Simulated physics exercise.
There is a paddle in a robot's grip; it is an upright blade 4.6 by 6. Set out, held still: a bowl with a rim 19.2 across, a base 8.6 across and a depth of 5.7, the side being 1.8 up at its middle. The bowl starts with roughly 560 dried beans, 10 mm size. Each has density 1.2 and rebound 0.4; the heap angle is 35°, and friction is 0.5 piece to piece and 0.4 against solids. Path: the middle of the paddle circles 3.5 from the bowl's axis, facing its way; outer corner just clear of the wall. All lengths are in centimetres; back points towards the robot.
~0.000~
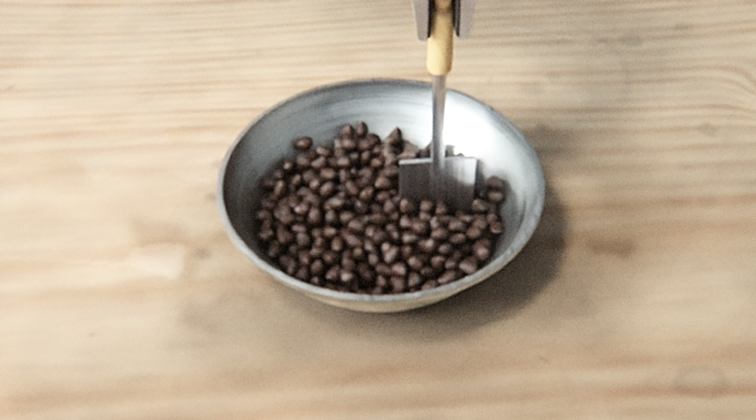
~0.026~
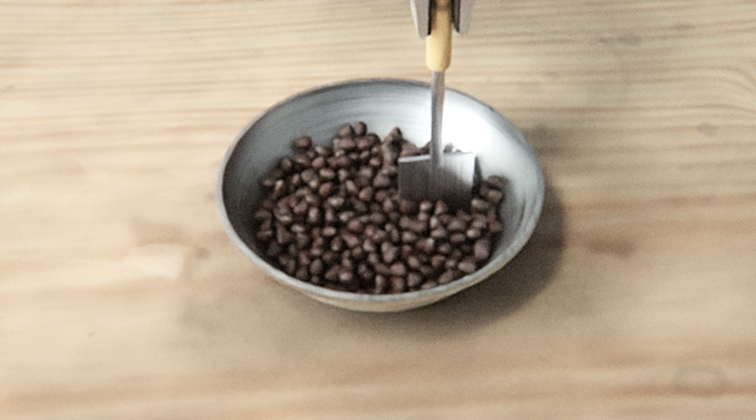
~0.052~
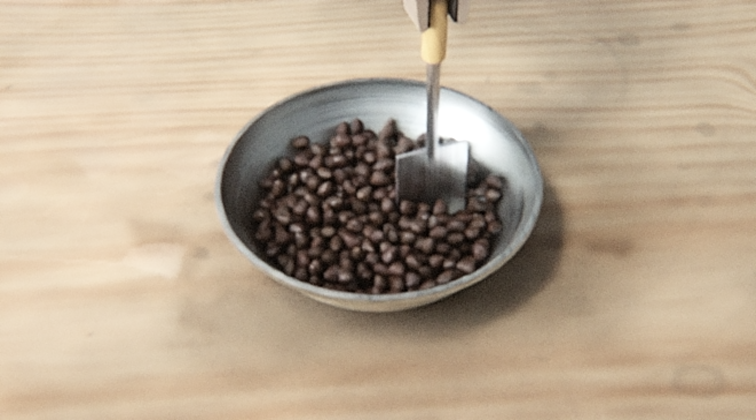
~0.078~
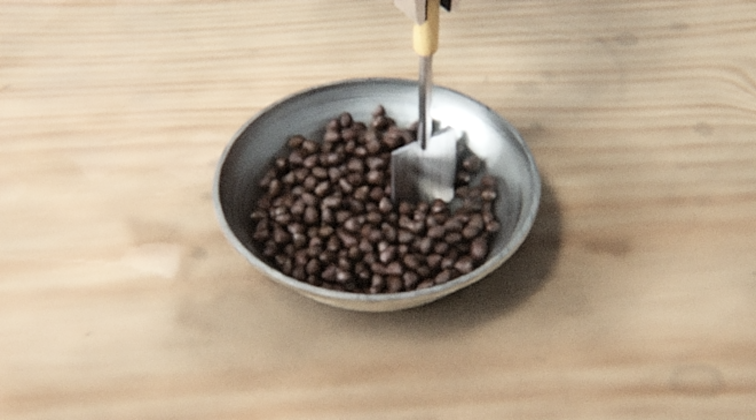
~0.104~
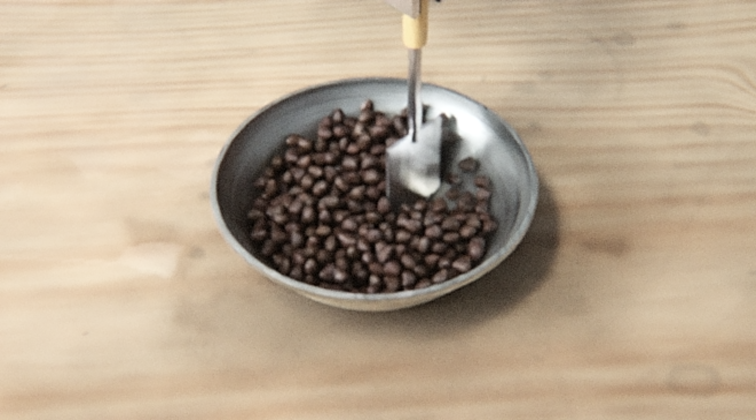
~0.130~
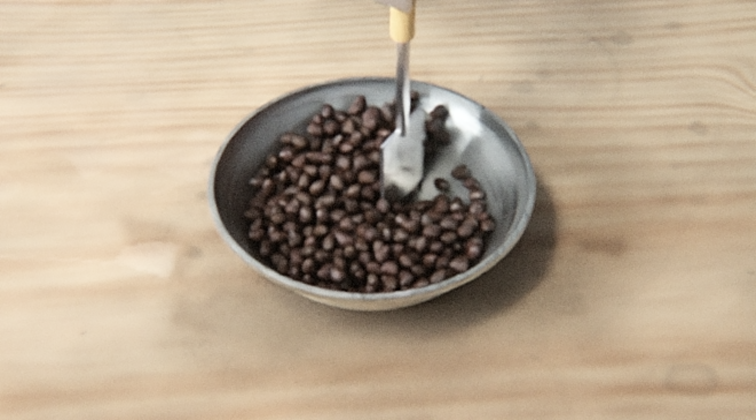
At first, a small flat metal paddle on a yellow-tipped rod stands upright among dark brown beans in a round metal bowl on a wooden table. The paddle then turns and sweeps slightly left and back through the beans, pushing some up toward the far rim and baring a patch of bowl behind it.
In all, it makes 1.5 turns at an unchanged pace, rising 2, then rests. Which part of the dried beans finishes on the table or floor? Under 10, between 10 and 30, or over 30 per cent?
Under 10 per cent.
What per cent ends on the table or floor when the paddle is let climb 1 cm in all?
Around 5 percent of it.
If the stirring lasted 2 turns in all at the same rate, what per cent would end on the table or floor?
Roughly 5 percent would end up there.
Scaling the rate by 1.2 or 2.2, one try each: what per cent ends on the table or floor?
Estimates in order: Some 10 % and some 30 %.
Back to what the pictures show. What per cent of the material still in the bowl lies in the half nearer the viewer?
I'd put it at roughly 55 per cent.
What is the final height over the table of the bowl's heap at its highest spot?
It reaches some 6.0 cm above the table.
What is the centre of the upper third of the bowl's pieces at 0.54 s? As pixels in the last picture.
About (371, 255).
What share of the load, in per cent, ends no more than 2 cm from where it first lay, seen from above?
Result: Close to 10 per cent of the load.
By 0.54 s, 243° round, highest piece 8 above the table; 549 in the bowl, 11 on the table or floor, 4 in flight or on the tool.
By 0.95 s, 75° round, highest piece 6 above the table; 541 in the bowl, 23 on the table or floor.
By 1.35 s, 180° round, highest piece 6 above the table; 541 in the bowl, 23 on the table or floor.
By 2.05 s, 180° round, highest piece 6 above the table; 541 in the bowl, 23 on the table or floor.
Final count, 541 in the bowl, 23 on the table or floor. That is 4 % on the table or floor.
